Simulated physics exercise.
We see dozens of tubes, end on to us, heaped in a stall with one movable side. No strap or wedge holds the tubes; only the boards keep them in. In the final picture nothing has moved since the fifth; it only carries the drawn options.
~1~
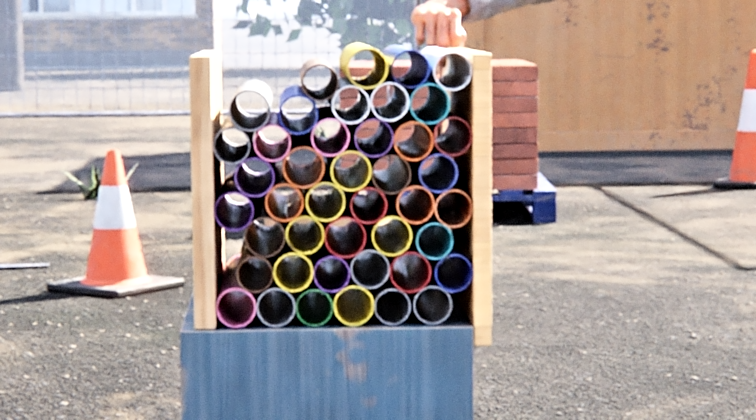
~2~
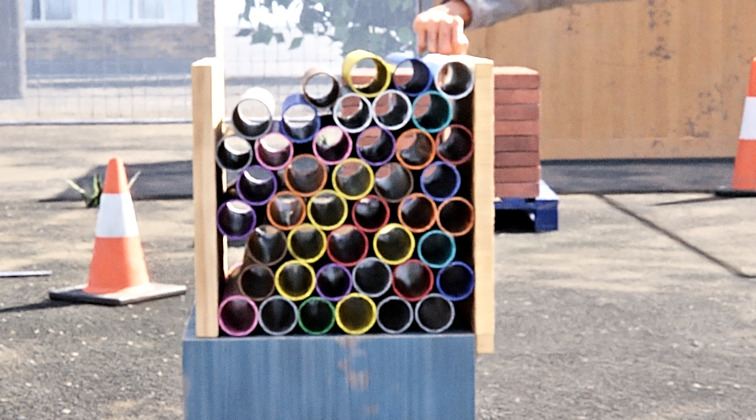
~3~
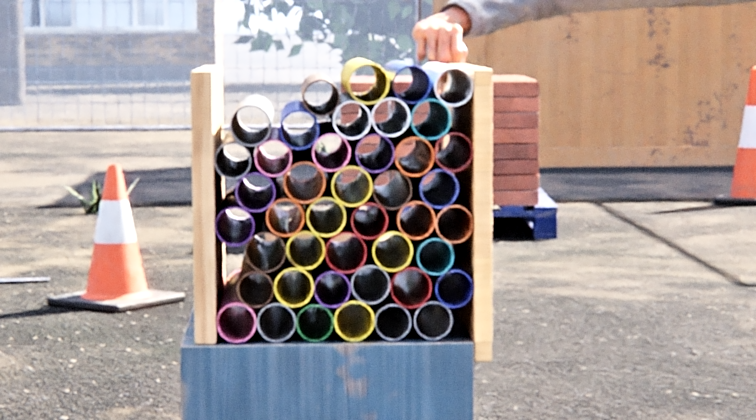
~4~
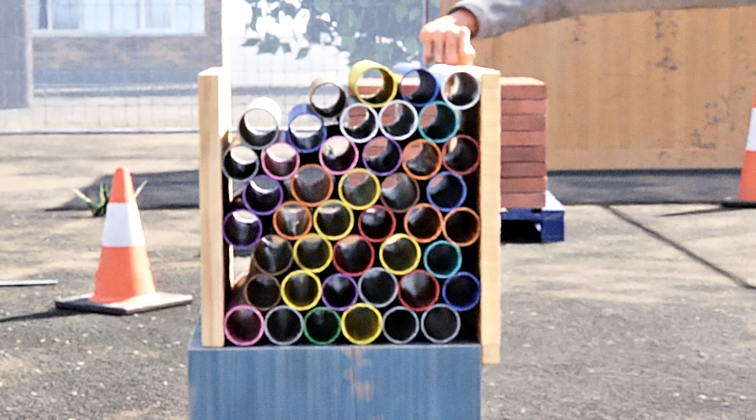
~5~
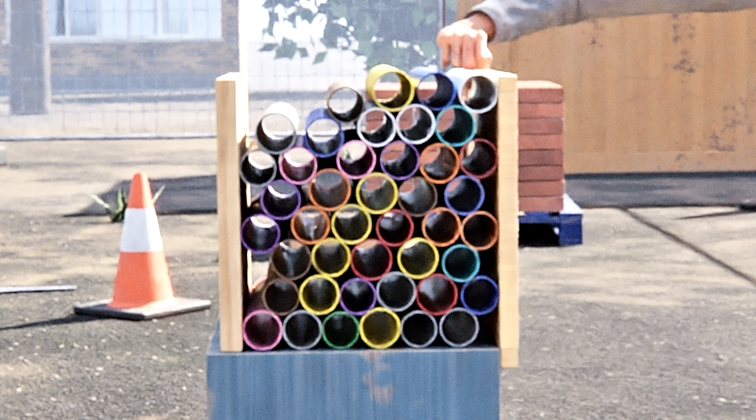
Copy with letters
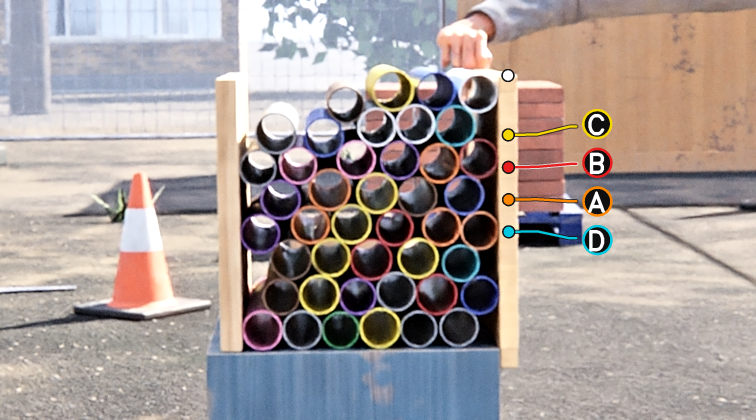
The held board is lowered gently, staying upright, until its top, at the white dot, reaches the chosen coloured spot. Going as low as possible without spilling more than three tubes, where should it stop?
At most to B.
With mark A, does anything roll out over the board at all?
At A: Yes.
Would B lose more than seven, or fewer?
Fewer than seven.
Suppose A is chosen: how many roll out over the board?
It comes to four.
On the marked copy, A at (509, 200); B at (509, 168); C at (509, 135); D at (509, 232); the white dot at (508, 75).
Taking B. A third of the way, top of the board (499, 123).
Two thirds of the way, top of the board (499, 167).
When it is over, top of the board (499, 167), one out over the board.
As for the rest, A four out over the board; C none out over the board; D four out over the board.
